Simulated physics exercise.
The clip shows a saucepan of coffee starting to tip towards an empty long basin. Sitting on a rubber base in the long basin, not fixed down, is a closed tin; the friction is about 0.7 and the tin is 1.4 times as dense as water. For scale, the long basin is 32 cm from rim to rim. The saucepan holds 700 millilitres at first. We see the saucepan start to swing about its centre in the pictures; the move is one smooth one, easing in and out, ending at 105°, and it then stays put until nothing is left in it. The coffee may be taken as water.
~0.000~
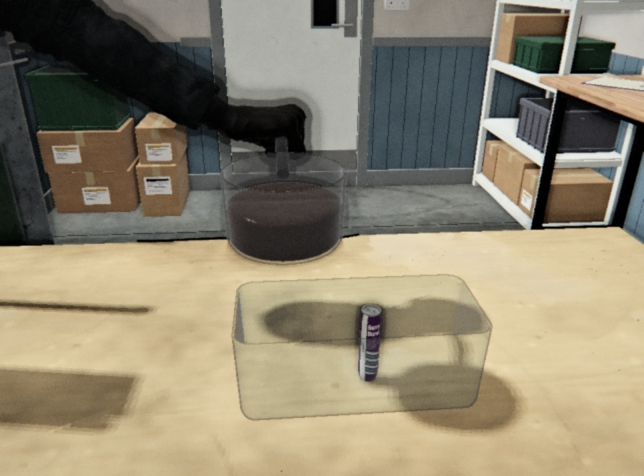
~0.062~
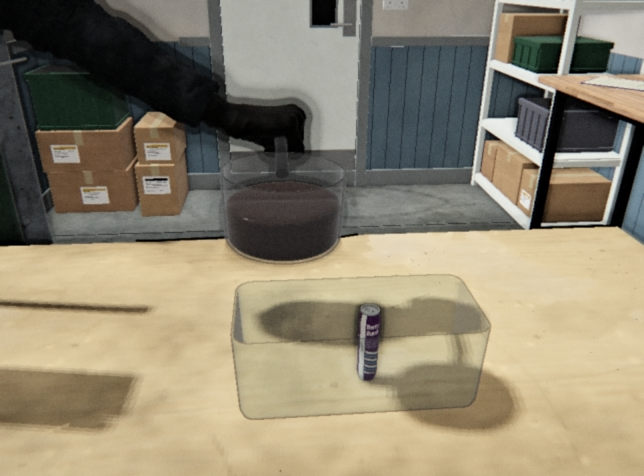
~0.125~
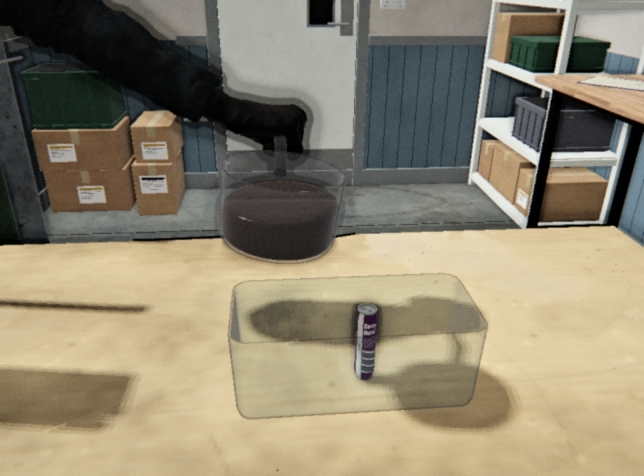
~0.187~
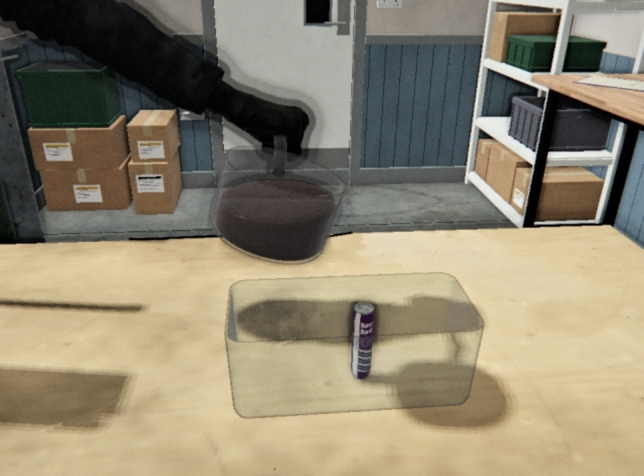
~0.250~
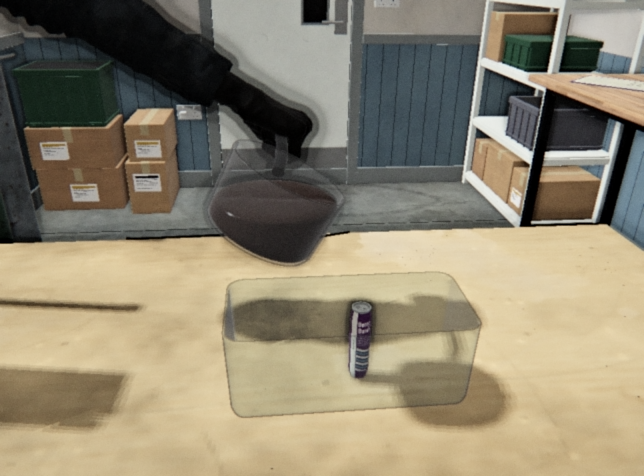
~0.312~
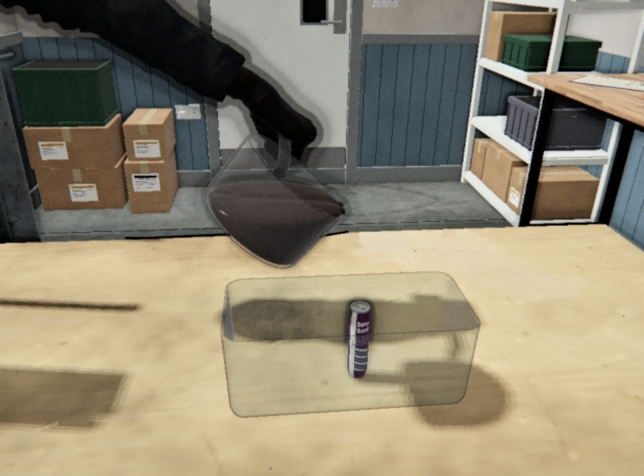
The clip opens with a dark arm holding a clear pan of dark liquid upright behind a long, see-through basin, where a small purple tin stands. The pan begins leaning slowly, then swings steeply clockwise, its right rim lowering while the liquid stays inside and the tin remains upright.
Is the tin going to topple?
Yes.
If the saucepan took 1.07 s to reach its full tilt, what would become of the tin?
The tin stays on its base.
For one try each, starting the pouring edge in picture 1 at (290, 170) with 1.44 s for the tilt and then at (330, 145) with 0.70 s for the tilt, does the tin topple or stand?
In the first try it remains standing; in the second it comes down.
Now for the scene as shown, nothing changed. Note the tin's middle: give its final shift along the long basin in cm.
All told, the tin's centre has moved close to 7.5 cm.
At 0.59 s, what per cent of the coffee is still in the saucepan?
About 38 percent.
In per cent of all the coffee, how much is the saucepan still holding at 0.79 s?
10 %.
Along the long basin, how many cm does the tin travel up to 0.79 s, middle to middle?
The tin is about 0 cm from where it started.
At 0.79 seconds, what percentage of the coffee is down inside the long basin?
The fraction sits near 80 in a hundred.
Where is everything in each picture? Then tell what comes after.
In the first picture, it leans 0°; its right rim is at (345, 171); the coffee meets the walls at (227, 201) and (341, 198); the long basin's rim runs from (235, 312) to (476, 302); the tin's top is at (371, 313).
In the second picture, it leans 2°; its right rim is at (345, 173); the coffee meets the walls at (225, 200) and (340, 198).
In the third picture, it leans 7°; its right rim is at (345, 178); the coffee meets the walls at (223, 199) and (338, 198).
In the fourth picture, it leans 16°; its right rim is at (344, 186); the coffee meets the walls at (218, 199) and (335, 198).
In the fifth picture, it leans 28°; its right rim is at (343, 198); the coffee meets the walls at (211, 197) and (337, 199).
In the sixth picture, it leans 41°; its right rim is at (341, 212); the coffee meets the walls at (208, 193) and (342, 203).
After 0.59 s the tilt is 95° and 38 per cent is still to pour; the tin stands where it began.
After 0.79 s the tilt is 105° and 10 per cent is still to pour; the tin stands where it began.
After 1.00 s the tilt is 105° and 1 per cent is still to pour; the tin leans 8°.
After 1.23 s the tilt is 105° and 0 per cent is still to pour; the tin leans 50°.
In the end the tin lies on its side.
